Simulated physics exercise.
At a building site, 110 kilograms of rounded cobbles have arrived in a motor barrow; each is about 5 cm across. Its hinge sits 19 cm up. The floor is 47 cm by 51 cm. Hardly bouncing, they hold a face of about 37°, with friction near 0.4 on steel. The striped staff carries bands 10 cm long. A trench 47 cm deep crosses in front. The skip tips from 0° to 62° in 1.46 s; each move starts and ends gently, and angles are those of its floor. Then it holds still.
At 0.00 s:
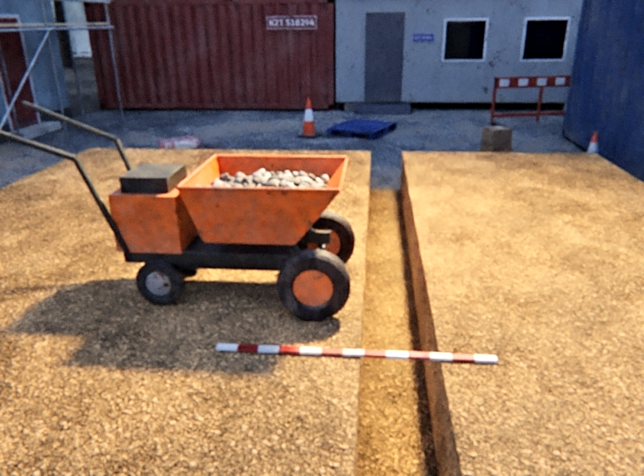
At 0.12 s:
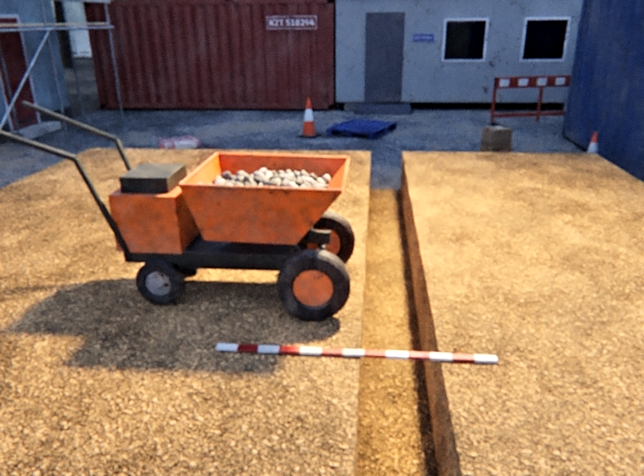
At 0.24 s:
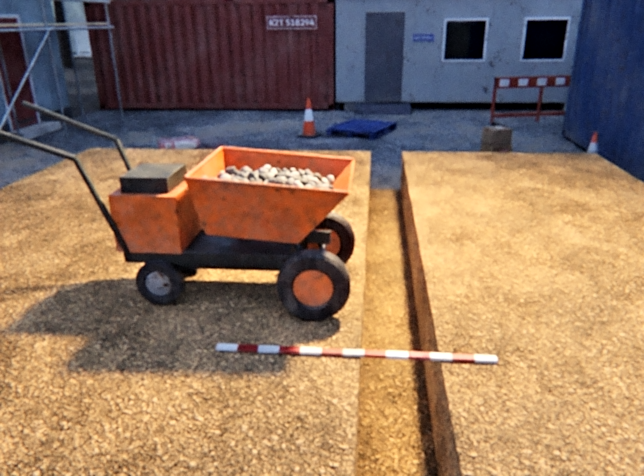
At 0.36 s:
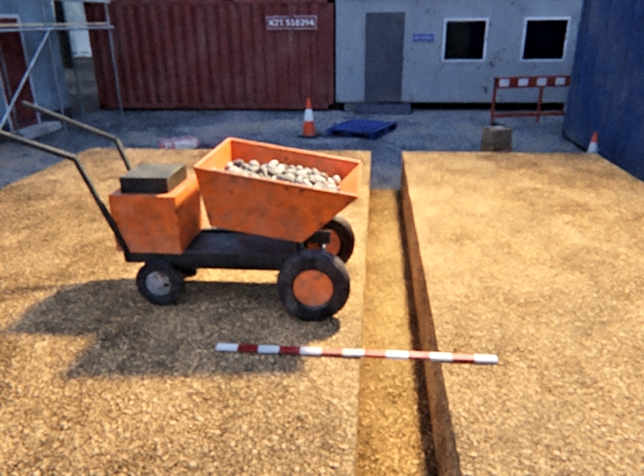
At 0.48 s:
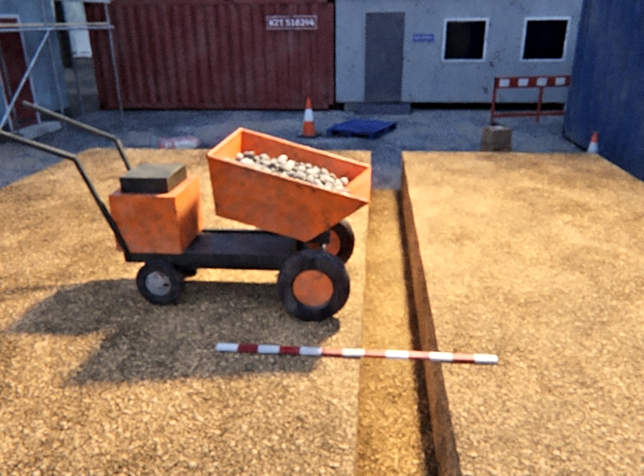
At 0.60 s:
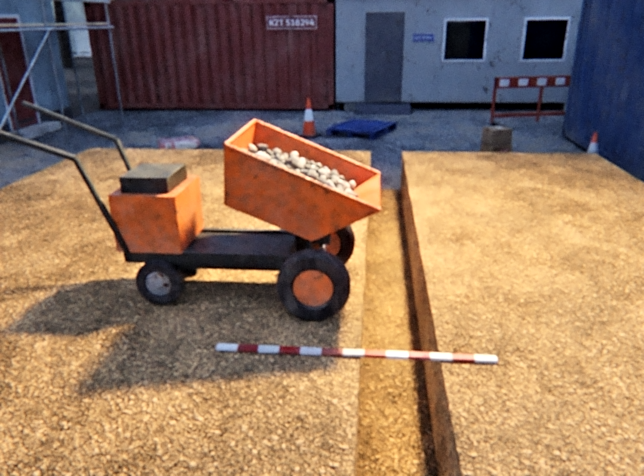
An orange skip full of pale stones on a small wheeled cart sat level beside a narrow trench, then gradually tilted toward the right, its back end rising while the cart itself stayed still.
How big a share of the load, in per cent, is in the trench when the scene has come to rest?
A share of about 35 percent.
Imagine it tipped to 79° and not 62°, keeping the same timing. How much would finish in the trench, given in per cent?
Share in trench: Approx. 30%.
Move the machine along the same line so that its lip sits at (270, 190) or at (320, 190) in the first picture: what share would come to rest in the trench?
First some 80, then 50 per cent.
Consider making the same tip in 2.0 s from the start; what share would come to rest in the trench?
Probably about 35 in a hundred.
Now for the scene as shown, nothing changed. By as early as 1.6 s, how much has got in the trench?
I'd say near 5 per cent at that time.
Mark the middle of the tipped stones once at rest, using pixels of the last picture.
I'd point to around (443, 294).
After 1.1 s the floor is at 53°; 100 % in the skip; the foremost stones are at (396, 226).
After 1.6 s the floor is at 62°; 82 % in the skip, 4 % in the trench, 14 % past the trench; the foremost stones are at (475, 291).
After 1.9 s the floor is at 62°; 54 % in the skip, 6 % in the trench, 41 % past the trench; the foremost stones are at (543, 307).
After 3.9 s the floor is at 62°; 19 % in the skip, 35 % in the trench, 46 % past the trench; the foremost stones are at (581, 300).
